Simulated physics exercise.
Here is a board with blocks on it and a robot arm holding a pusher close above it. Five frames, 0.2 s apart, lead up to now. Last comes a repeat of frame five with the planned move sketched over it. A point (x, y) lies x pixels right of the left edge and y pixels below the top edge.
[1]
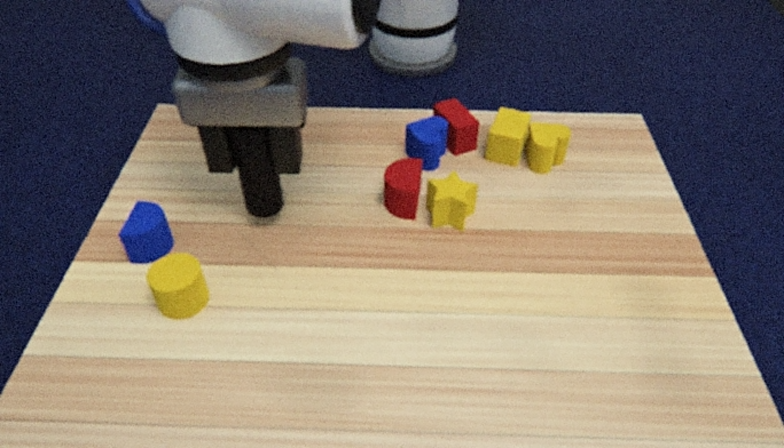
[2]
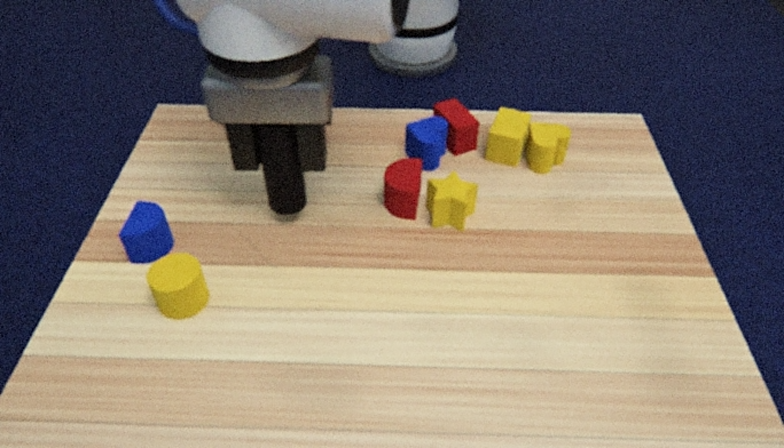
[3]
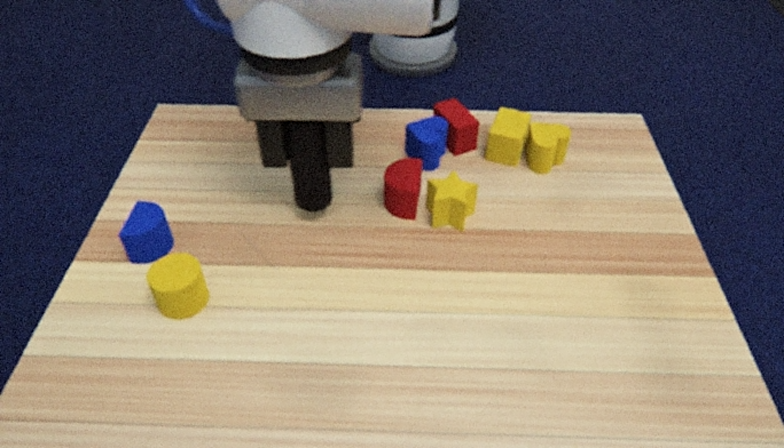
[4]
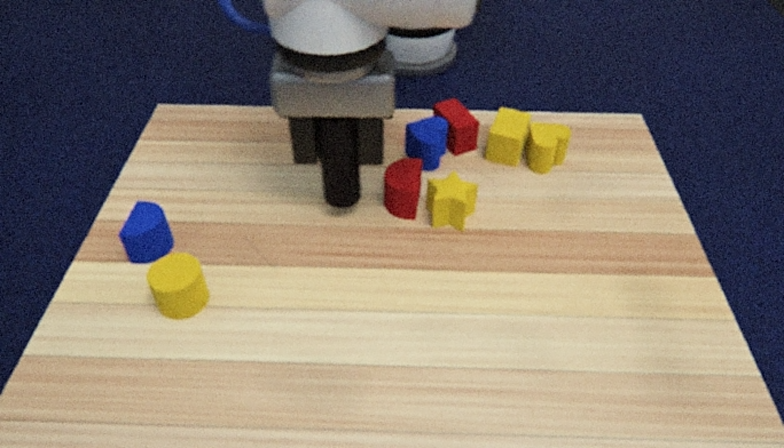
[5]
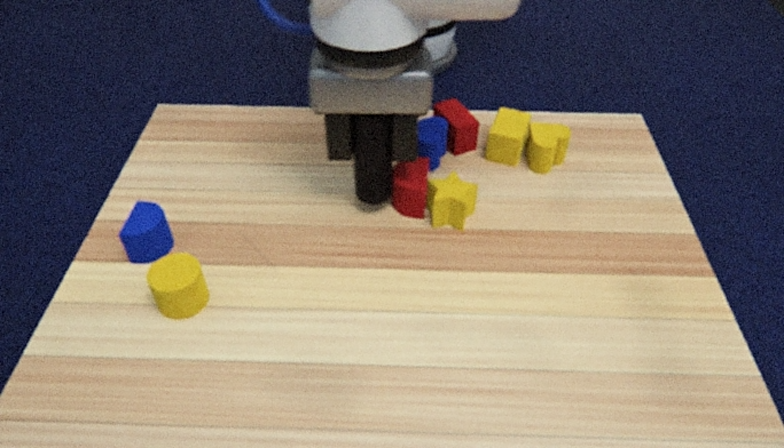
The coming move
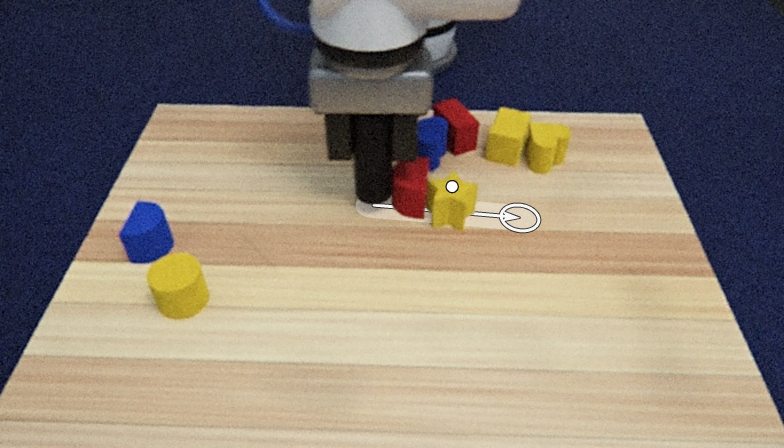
We see a robot arm move its black pusher steadily right above a wooden board of red, blue and yellow blocks, then nudge the curved red block slightly right beside the yellow star, while the other blocks stay still.
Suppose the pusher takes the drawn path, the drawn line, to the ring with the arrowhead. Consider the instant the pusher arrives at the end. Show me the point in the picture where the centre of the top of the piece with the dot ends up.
Around (563, 192).
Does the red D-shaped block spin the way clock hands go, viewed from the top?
In short: No.
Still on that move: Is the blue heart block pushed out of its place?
Going by the path, no.
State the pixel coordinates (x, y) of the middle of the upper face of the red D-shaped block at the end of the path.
Put as a pixel place, it's (477, 160).
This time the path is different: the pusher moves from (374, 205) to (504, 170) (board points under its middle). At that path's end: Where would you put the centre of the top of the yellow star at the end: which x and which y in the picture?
Its top middle: (489, 189).
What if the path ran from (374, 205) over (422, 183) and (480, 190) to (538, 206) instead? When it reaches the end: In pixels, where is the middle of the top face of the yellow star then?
About (493, 195).
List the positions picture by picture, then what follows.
In the first frame, tip of the pusher at (265, 205), middles of tops, red D-shaped block at (404, 173), blue heart block at (428, 128), yellow star at (452, 187).
In the second frame, pusher at (288, 203), nothing pushed.
In the third frame, pusher at (314, 200), nothing pushed.
In the fourth frame, pusher at (343, 196), nothing pushed.
In the fifth frame, pusher at (374, 193), red D-shaped block at (412, 172), blue heart block at (428, 128), yellow star at (452, 187).
The line goes in a line from (374, 205) to (520, 218); the dot is on the yellow star.
What follows on the original path. One third of the way, pusher at (424, 197); red D-shaped block at (455, 166), turned 25° anticlockwise; yellow star at (489, 188), turned 60° clockwise.
Two thirds of the way, pusher at (474, 201); red D-shaped block at (477, 160), turned 80° anticlockwise; yellow star at (513, 188), turned 90° clockwise.
At the end, pusher at (523, 205); red D-shaped block at (477, 160), turned 85° anticlockwise; blue heart block unmoved; yellow star at (563, 192), turned 90° clockwise.
